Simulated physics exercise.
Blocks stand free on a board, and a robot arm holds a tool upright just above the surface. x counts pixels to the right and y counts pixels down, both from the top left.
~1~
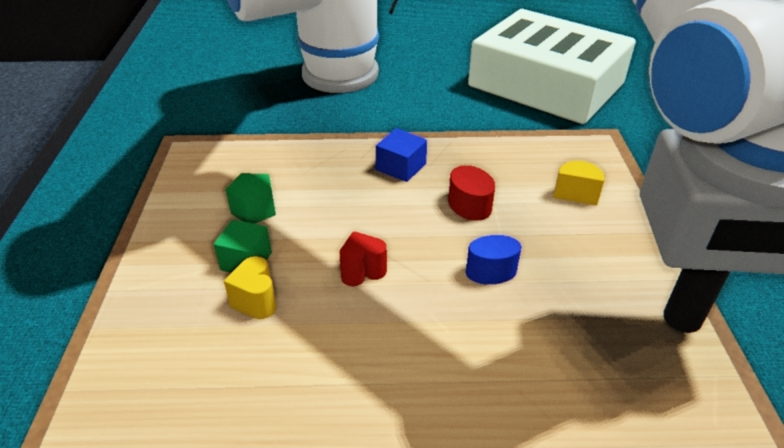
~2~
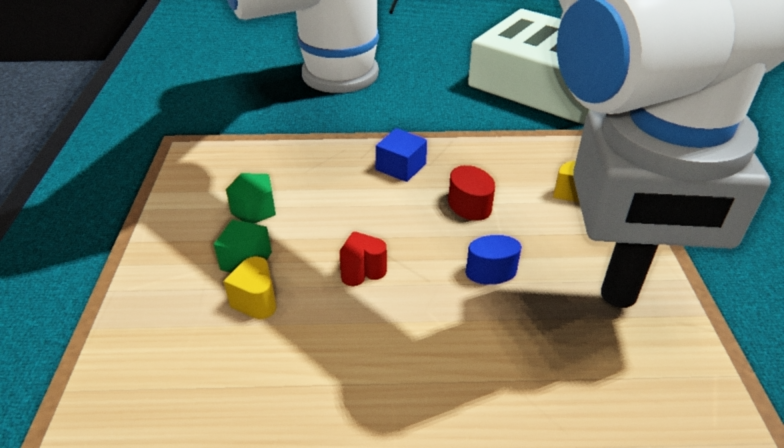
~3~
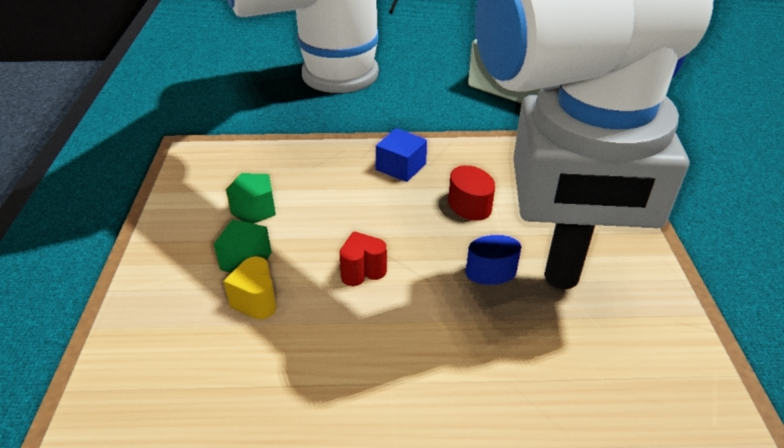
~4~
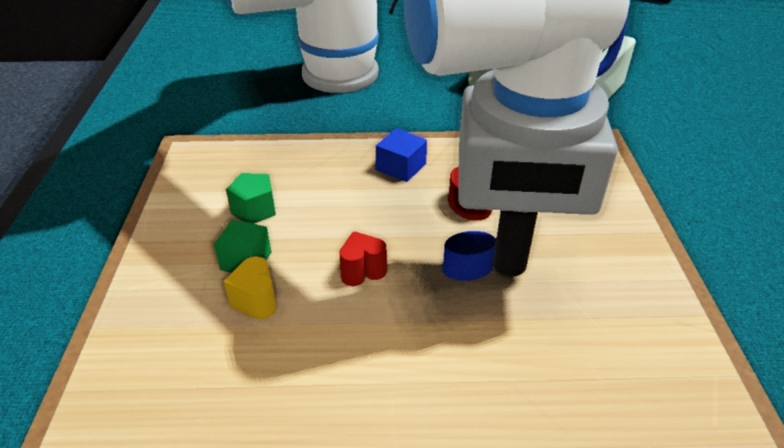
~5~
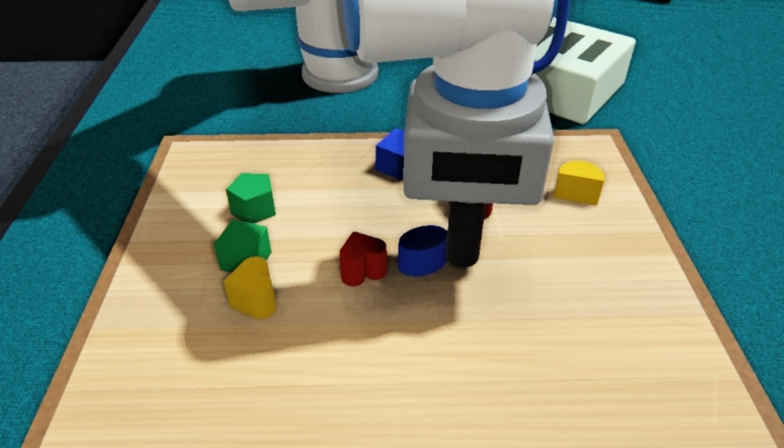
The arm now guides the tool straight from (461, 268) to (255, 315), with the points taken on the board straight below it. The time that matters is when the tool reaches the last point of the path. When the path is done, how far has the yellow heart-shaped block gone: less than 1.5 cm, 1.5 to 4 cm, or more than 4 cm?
The yellow heart-shaped block ends up a moderate distance away, 1.5 to 4 cm.
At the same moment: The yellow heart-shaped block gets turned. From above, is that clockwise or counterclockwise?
Twists clockwise.
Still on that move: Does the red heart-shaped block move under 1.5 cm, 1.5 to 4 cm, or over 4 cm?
The answer is 1.5 to 4 cm.
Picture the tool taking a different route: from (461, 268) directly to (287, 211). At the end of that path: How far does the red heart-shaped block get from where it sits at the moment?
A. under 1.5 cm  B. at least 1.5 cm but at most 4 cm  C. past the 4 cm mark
B.
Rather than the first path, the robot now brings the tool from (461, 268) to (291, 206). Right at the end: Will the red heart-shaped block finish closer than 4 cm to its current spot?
The answer is yes.
The first path, step by step. One third of the way, tool at (396, 272); red heart-shaped block at (335, 244), turned 35° anticlockwise; blue oval block at (383, 233), turned 35° clockwise.
Two thirds of the way, tool at (326, 288); red heart-shaped block at (328, 245); blue oval block at (383, 233), turned 35° clockwise.
At the end, tool at (252, 303); green square unmoved; yellow heart-shaped block at (225, 272), turned 50° clockwise; red heart-shaped block at (328, 245); blue oval block at (383, 233), turned 35° clockwise.
